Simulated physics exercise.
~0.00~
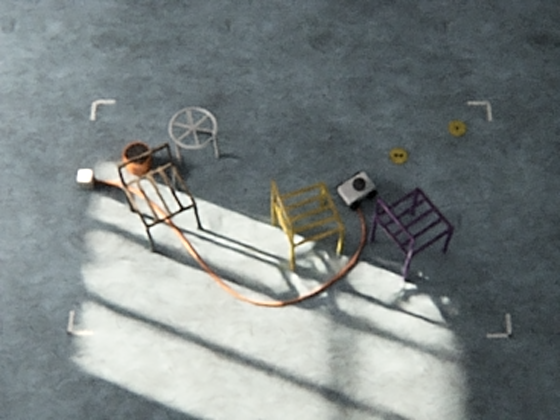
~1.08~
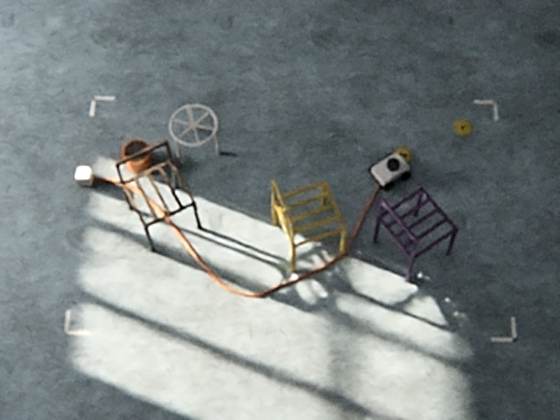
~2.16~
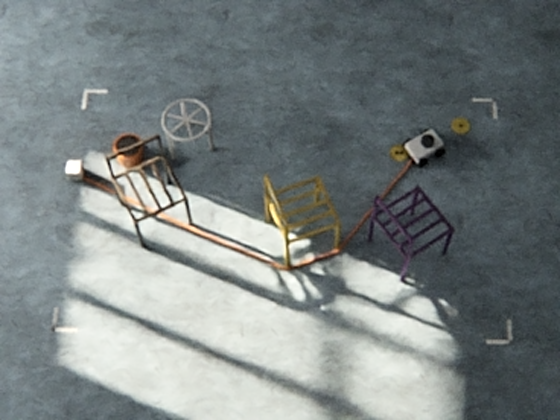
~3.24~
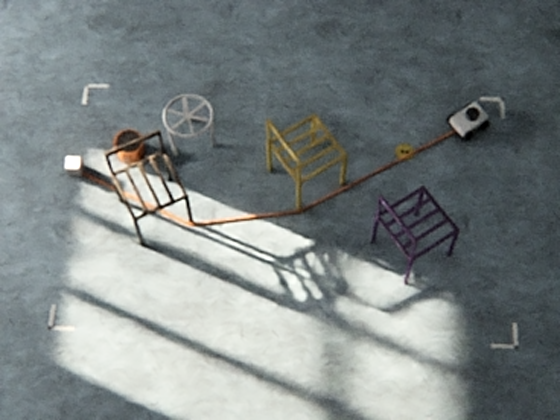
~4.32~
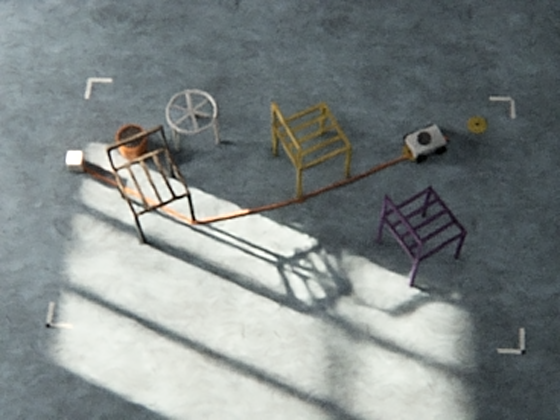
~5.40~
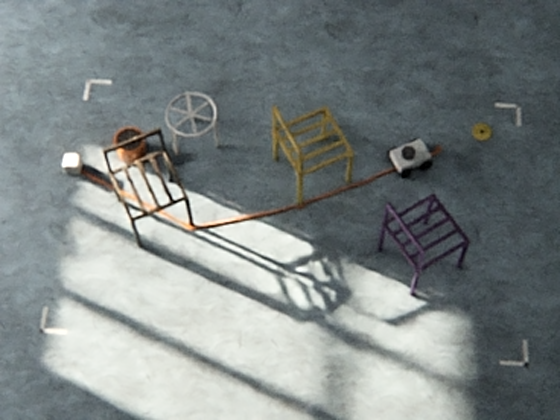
The yellow chair shifts upward as a cart pulls its orange lead, then turns back.
